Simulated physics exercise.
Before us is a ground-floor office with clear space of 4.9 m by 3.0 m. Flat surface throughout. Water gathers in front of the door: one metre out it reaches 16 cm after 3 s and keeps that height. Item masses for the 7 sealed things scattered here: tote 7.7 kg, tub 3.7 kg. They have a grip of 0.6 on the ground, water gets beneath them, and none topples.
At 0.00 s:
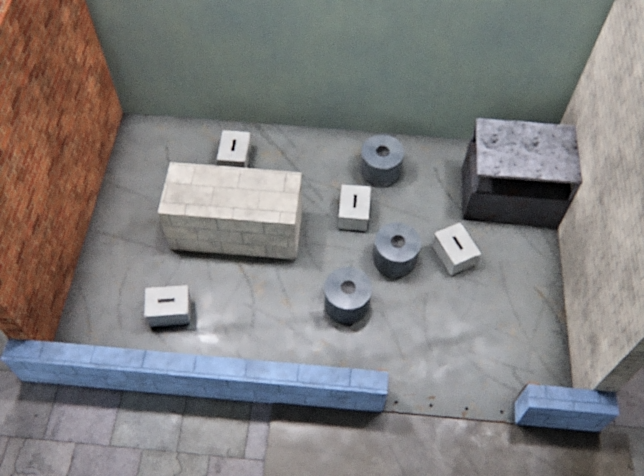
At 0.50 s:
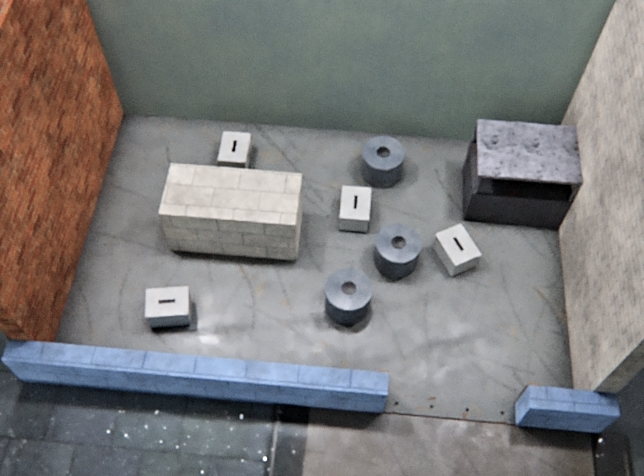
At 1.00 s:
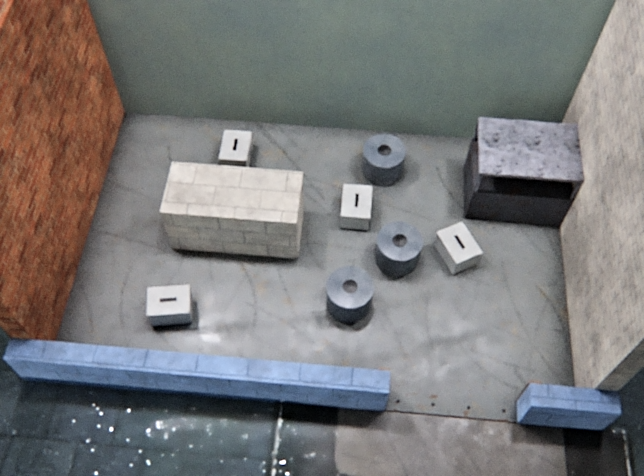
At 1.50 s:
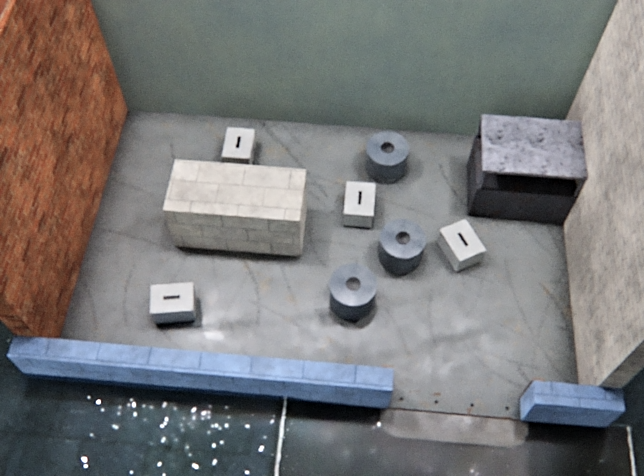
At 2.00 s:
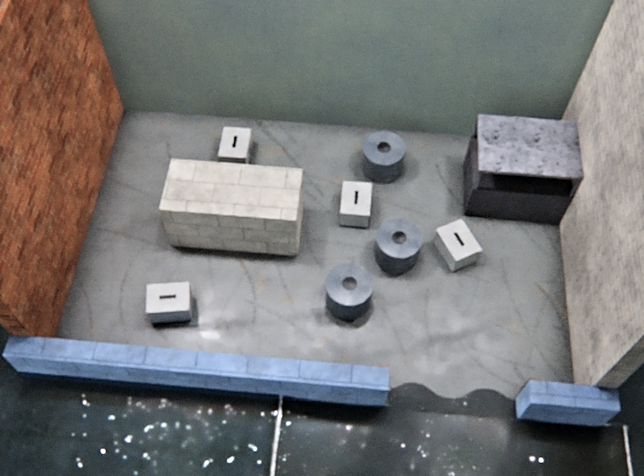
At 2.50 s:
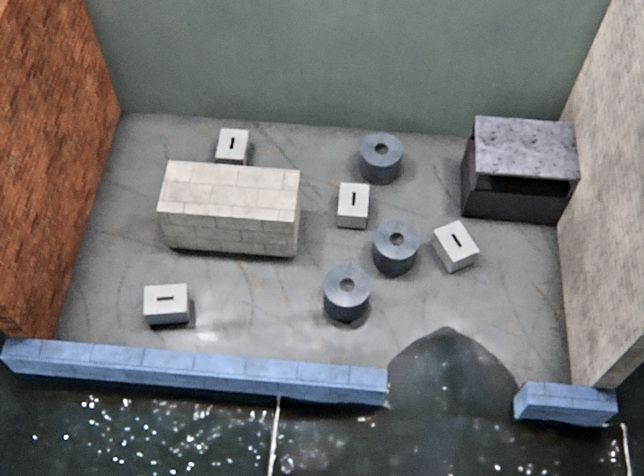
In a walled room with pale boxes, grey-blue round tubs and a long light block, dark water spread outside the low blue front wall, then came in through the gap while everything inside stayed put.
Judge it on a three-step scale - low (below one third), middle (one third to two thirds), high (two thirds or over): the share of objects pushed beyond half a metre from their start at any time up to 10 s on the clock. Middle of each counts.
High.
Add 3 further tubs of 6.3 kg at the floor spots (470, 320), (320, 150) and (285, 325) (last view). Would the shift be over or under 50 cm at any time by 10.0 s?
One by one, in that order: Above it, above it, below it.
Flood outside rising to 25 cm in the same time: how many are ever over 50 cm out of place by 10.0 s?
The count would be 6.
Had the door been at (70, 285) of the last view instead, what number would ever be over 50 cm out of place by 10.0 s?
In that case the number is 3.
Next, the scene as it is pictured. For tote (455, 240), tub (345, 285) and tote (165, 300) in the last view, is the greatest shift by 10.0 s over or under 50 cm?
Same order as the question: Greater, greater, smaller.
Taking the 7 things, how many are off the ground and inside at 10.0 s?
I'd say 4 of them.
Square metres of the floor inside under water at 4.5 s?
About 5.5 m2.
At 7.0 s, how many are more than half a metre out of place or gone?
It comes to 5.
After 3.5 s 0 of 7 are over 50 cm from their spots; 0 afloat.
After 4.5 s 0 of 7 are over 50 cm from their spots; 1 afloat.
After 7.0 s 5 of 7 are over 50 cm from their spots; 2 afloat.
After 10.0 s 5 of 7 are over 50 cm from their spots, and 5 have been at some point; 4 afloat.
